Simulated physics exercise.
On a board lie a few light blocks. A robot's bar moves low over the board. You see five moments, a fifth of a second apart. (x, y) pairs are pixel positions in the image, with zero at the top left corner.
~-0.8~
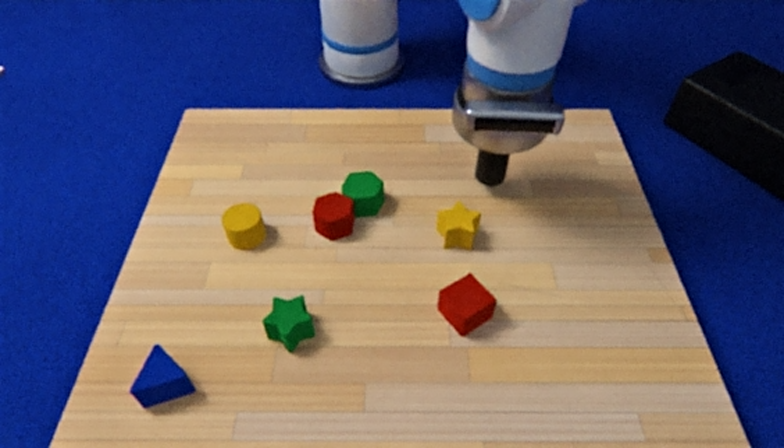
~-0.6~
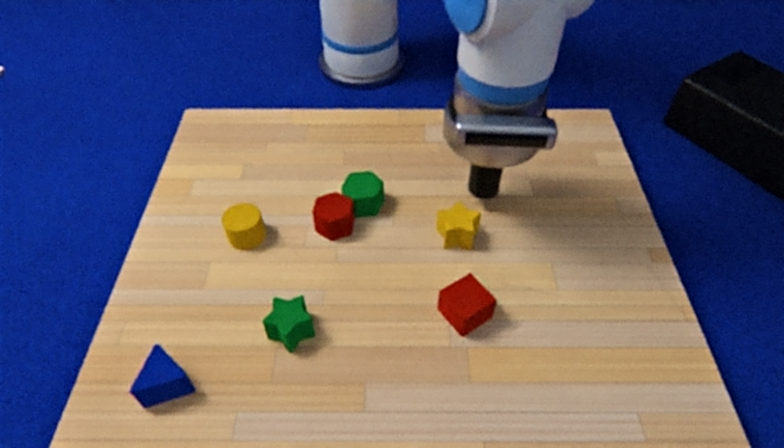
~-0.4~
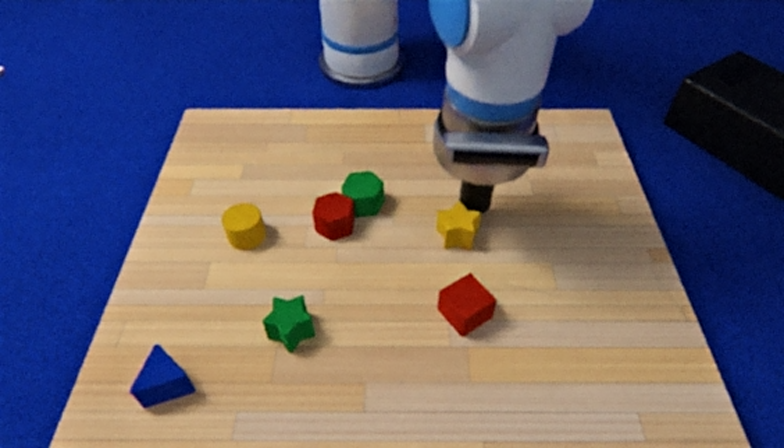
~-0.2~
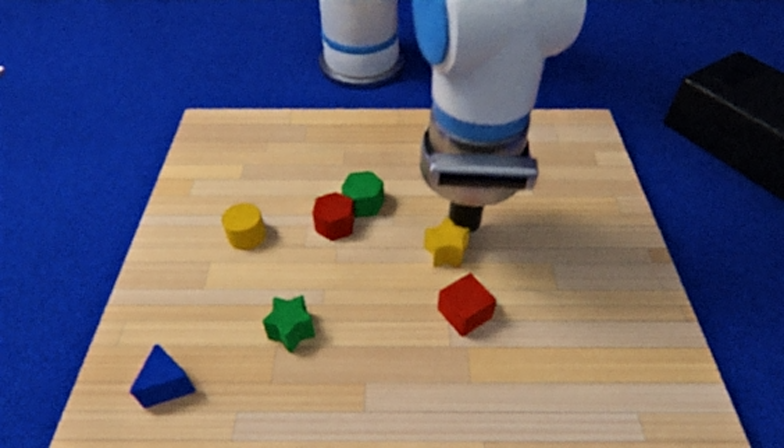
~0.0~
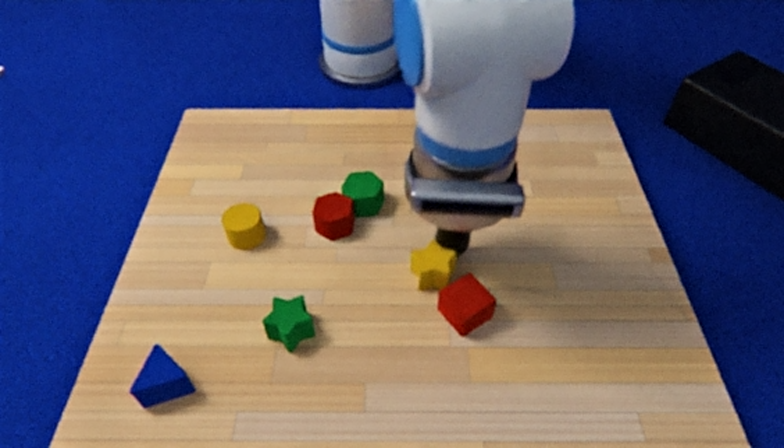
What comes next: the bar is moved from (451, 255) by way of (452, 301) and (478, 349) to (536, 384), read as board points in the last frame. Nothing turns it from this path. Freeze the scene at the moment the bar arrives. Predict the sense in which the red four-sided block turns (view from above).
Overhead view: Clockwise.
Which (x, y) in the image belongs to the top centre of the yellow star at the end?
So, by the moment the path ends, you'll find the top centre of the yellow star at (419, 290).
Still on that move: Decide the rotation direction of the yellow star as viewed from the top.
Clockwise from above.
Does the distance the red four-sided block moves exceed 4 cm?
Yes.
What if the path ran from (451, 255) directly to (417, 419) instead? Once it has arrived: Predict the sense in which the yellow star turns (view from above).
It swings round clockwise.
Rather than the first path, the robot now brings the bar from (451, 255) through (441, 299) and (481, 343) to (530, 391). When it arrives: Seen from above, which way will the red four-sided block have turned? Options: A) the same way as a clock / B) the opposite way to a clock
Choice B: The opposite way to a clock.
What follows on the original path. One third of the way, bar at (454, 291); yellow star at (419, 287), turned 45° clockwise; red four-sided block at (473, 316).
Two thirds of the way, bar at (481, 339); yellow star at (419, 290), turned 60° clockwise; red four-sided block at (497, 371), turned 20° clockwise.
At the end, bar at (540, 374); yellow star at (419, 290), turned 60° clockwise; red four-sided block at (516, 399), turned 70° clockwise.
